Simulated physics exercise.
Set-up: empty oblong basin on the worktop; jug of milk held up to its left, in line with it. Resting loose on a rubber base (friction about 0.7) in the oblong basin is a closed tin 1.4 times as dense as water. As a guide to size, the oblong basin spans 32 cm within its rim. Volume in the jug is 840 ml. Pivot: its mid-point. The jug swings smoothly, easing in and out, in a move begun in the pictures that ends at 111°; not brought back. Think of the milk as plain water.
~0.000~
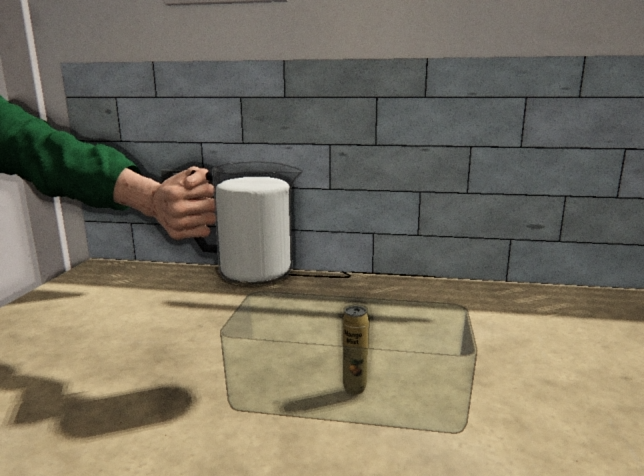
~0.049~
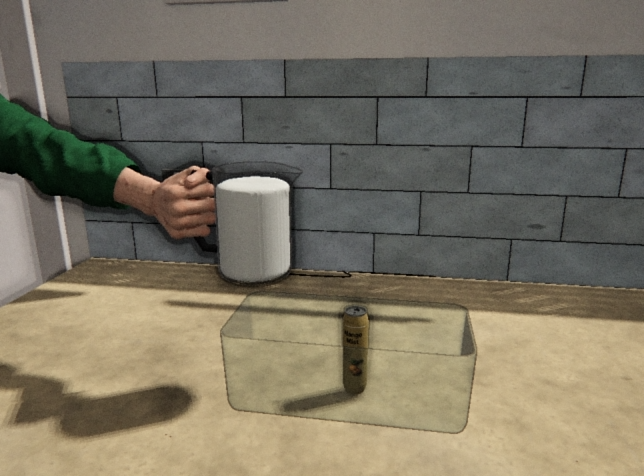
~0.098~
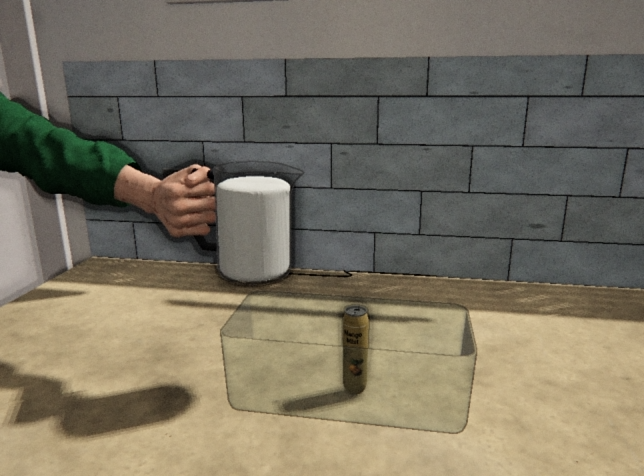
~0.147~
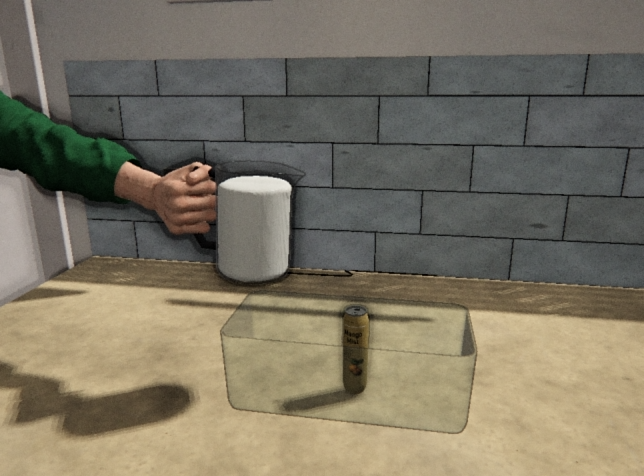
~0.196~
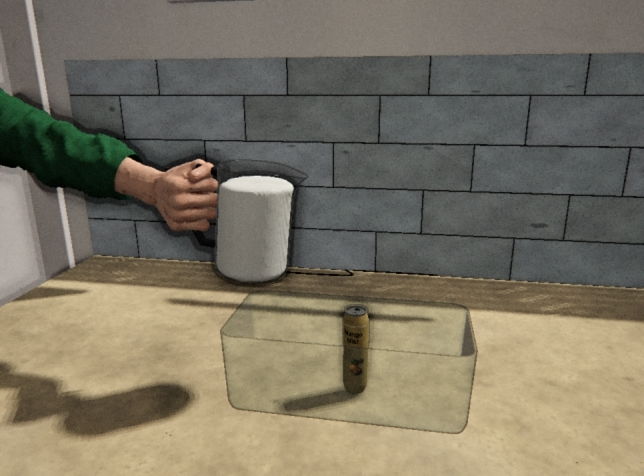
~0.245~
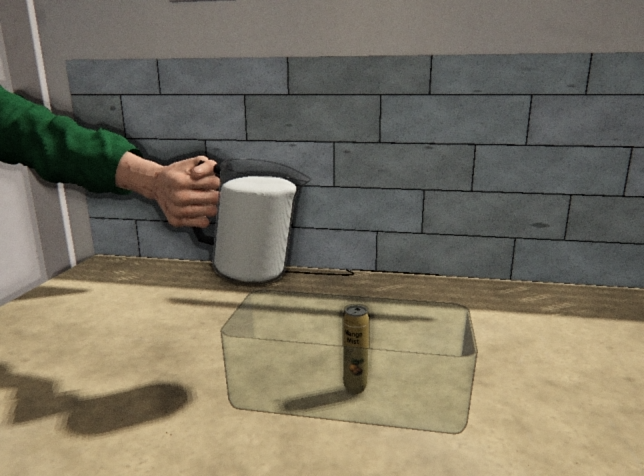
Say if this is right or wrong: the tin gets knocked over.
Right, it gets knocked over.
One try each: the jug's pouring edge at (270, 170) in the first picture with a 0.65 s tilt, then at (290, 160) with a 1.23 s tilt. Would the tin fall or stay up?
First it stays on its base; then it tips over.
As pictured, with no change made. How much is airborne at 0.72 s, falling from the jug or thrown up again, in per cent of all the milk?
About 12 per cent.
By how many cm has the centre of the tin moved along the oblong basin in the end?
Net tin displacement: Roughly 8.0 cm.
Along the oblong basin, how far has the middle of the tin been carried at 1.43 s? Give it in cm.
Near 3 cm of travel.
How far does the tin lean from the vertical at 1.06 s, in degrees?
About 0 degrees from upright.
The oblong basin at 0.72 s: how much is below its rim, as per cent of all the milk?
Fraction in basin: Approx. 2%.
Then, 0.72 s in, the tilt is 63° and 87 per cent is still to pour; the tin stands where it began.
Then, 1.06 s in, the tilt is 101° and 37 per cent is still to pour; the tin stands where it began.
Then, 1.43 s in, the tilt is 111° and 2 per cent is still to pour; the tin leans 26°.
Then, 1.82 s in, the tilt is 111° and 0 per cent is still to pour; the tin lies on its side.
Finally, the tin lies on its side.
